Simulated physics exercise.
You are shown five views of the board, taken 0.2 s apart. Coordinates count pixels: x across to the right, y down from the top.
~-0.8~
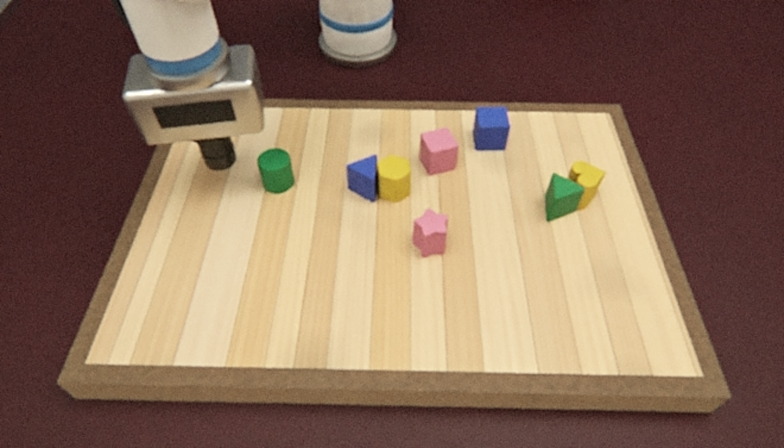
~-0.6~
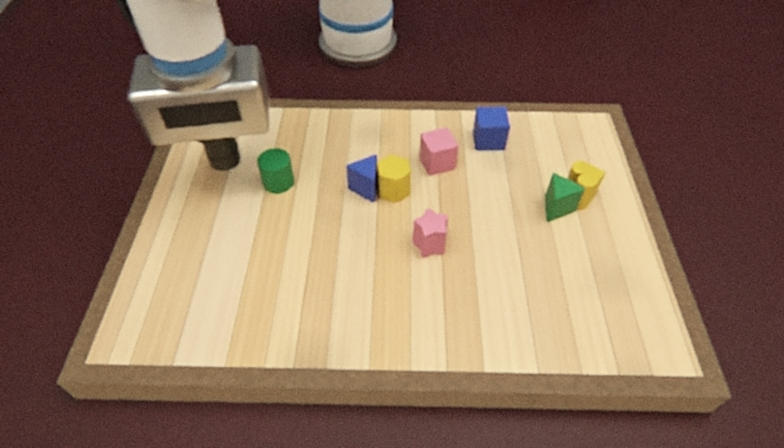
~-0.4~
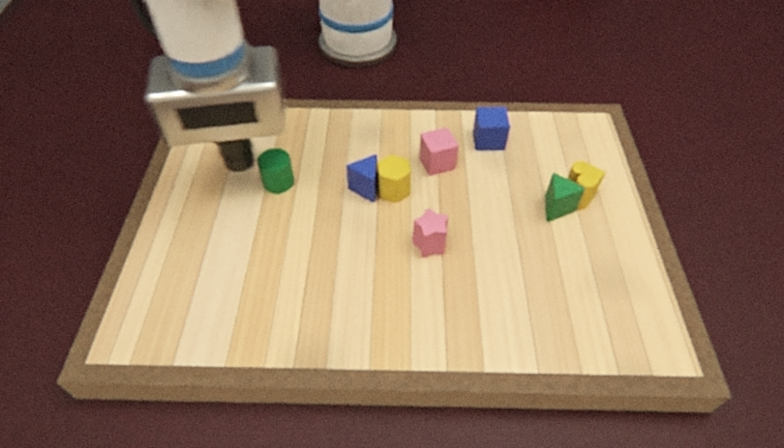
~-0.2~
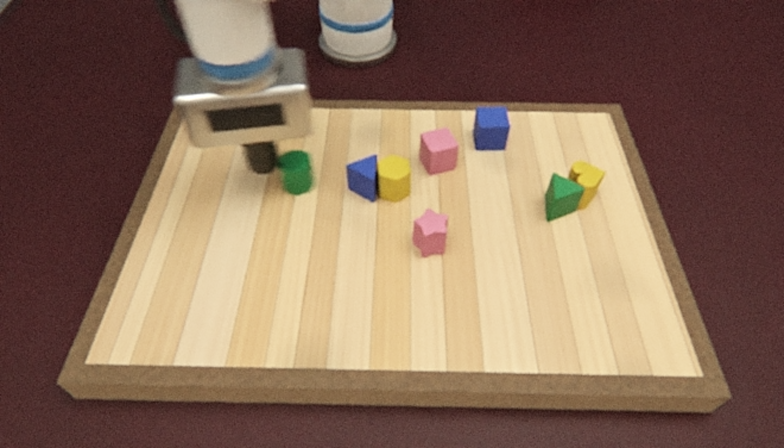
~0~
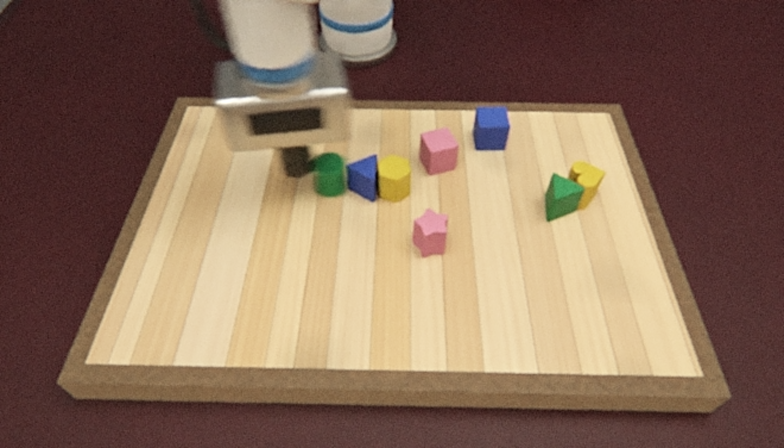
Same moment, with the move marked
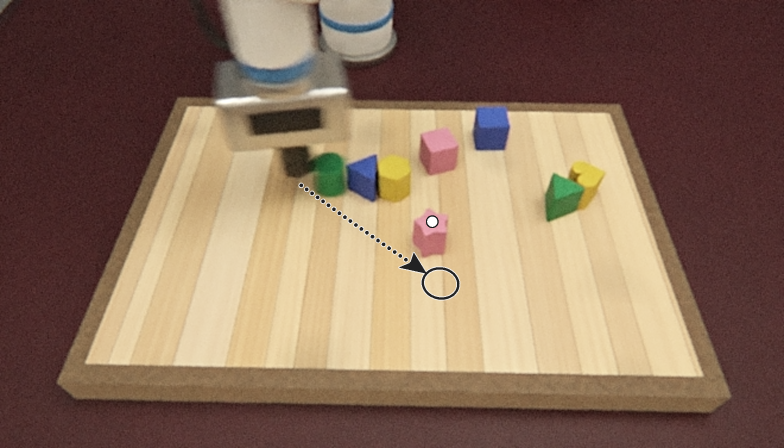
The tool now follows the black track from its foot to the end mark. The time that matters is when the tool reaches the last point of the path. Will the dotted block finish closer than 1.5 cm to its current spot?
In short: Yes.
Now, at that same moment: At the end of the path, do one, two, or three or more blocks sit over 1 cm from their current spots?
There will be three or more blocks that move more than 1 cm.
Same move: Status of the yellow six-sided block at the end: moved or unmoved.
From what I can tell, it won't keep its place.
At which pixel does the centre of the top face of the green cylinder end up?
Its top centre is at about (361, 172).
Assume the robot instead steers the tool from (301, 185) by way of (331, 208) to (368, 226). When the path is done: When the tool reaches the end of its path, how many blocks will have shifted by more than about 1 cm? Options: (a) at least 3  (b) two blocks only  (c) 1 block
a
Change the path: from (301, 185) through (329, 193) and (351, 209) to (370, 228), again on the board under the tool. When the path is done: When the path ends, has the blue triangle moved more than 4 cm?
It seems so.
Path on the board, in a line from (301, 185) to (441, 283); the dot is on the pink star-shaped block.
On the path given first. One third of the way, tool (342, 199); green cylinder (361, 172); blue triangle (386, 161); yellow six-sided block (412, 166), turned 15° clockwise.
Two thirds of the way, tool (389, 231); green cylinder (361, 172); blue triangle (386, 161); yellow six-sided block (412, 166), turned 15° clockwise.
At the end, tool (443, 267); green cylinder (361, 172); blue triangle (386, 161); yellow six-sided block (412, 166), turned 15° clockwise; pink star-shaped block (437, 224), turned 30° anticlockwise.
